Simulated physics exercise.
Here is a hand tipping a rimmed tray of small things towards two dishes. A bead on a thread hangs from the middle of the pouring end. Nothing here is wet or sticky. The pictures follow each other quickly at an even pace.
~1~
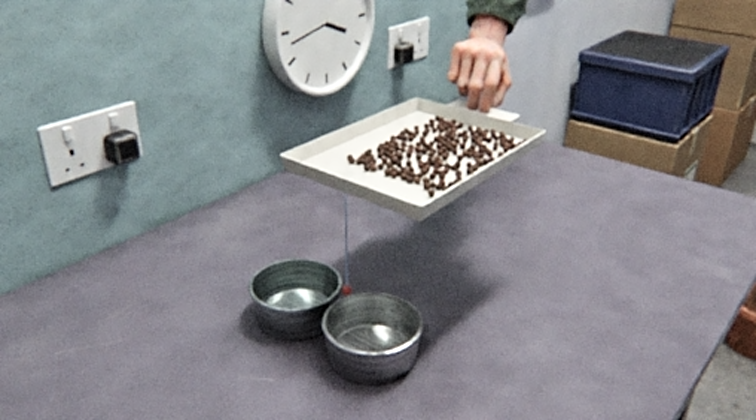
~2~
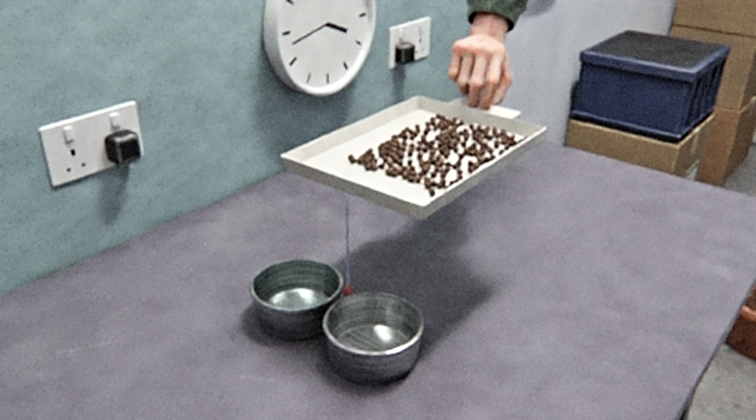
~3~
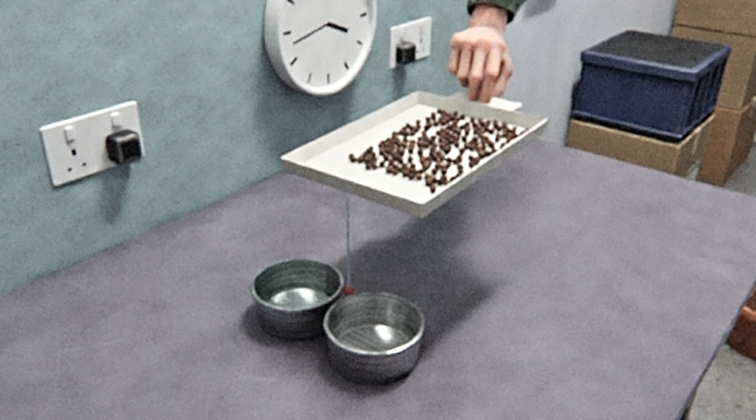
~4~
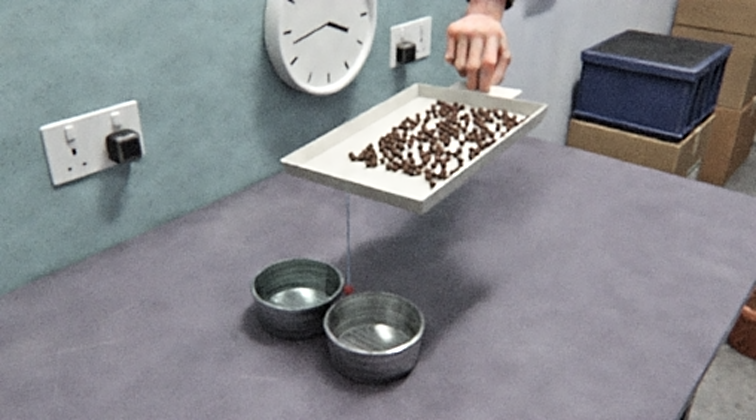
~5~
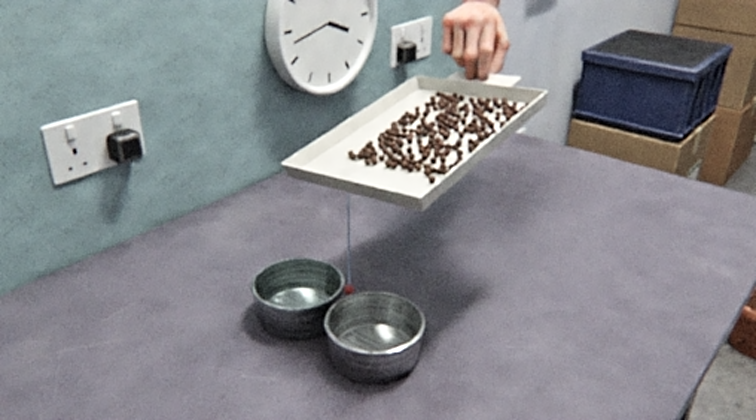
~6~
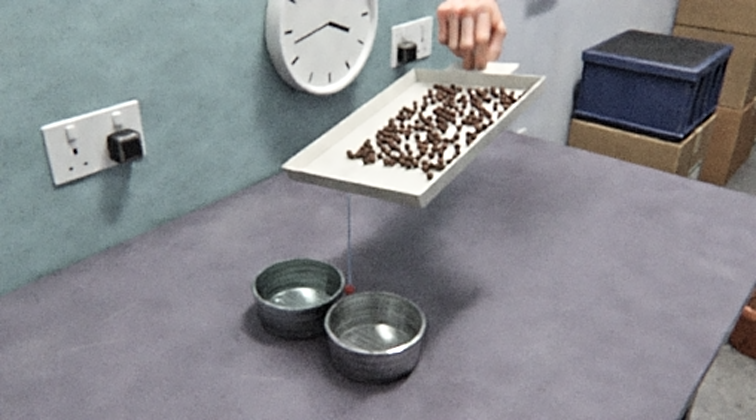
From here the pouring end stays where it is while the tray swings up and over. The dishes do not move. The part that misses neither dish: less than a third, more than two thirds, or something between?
Together they catch over two thirds.
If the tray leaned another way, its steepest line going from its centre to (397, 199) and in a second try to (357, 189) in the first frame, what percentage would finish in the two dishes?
Near 60 % and 50 %.
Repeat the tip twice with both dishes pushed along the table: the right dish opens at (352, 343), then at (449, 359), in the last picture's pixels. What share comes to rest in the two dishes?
Near 40 % and 0 %.
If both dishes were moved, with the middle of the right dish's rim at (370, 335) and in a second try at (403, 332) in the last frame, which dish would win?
At the first place the left dish, at the second the dish on the left.
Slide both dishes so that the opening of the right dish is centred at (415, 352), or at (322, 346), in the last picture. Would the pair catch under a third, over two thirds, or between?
First below one third, then under a third.
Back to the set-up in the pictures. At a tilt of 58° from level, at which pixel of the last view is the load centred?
Around (323, 164).
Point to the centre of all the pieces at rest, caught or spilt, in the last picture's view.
Roughly at (298, 307).
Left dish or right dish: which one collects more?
Fuller: The left dish.
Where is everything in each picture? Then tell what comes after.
Corners of the pouring end at (284, 155) and (421, 204), level; middle of the load at (444, 150), allspice berries; left dish at (264, 316); right dish at (341, 359); bead on its thread at (347, 290), in the first frame.
Corners of the pouring end at (285, 155) and (422, 203), level; middle of the load at (445, 148), in the second frame.
Corners of the pouring end at (286, 157) and (422, 201), tipped barely, lowest at the left corner; middle of the load at (446, 143), in the third frame.
Corners of the pouring end at (285, 160) and (421, 198), tipped a little, lowest at the left corner; middle of the load at (446, 136), in the fourth frame.
Corners of the pouring end at (285, 162) and (420, 195), tipped a little, lowest at the left corner; middle of the load at (445, 128), in the fifth frame.
Corners of the pouring end at (286, 165) and (418, 192), tipped clearly, lowest at the left corner; middle of the load at (443, 122); left dish at (267, 315); right dish at (344, 358), in the sixth frame.
Soon, tray tipped steeply; nearly all on the tray; a stray few in the left dish; a stray few outside both; a stray few in the air.
A while on, tray tipped right over; most on the tray; about a quarter in the left dish; a stray few outside both; a stray few in the air.
Towards the end, tray tipped past a quarter turn; nearly all in the left dish; a small part outside both.
Finally, tray tipped past a quarter turn; none in the right dish; nearly all in the left dish; a small part outside both.
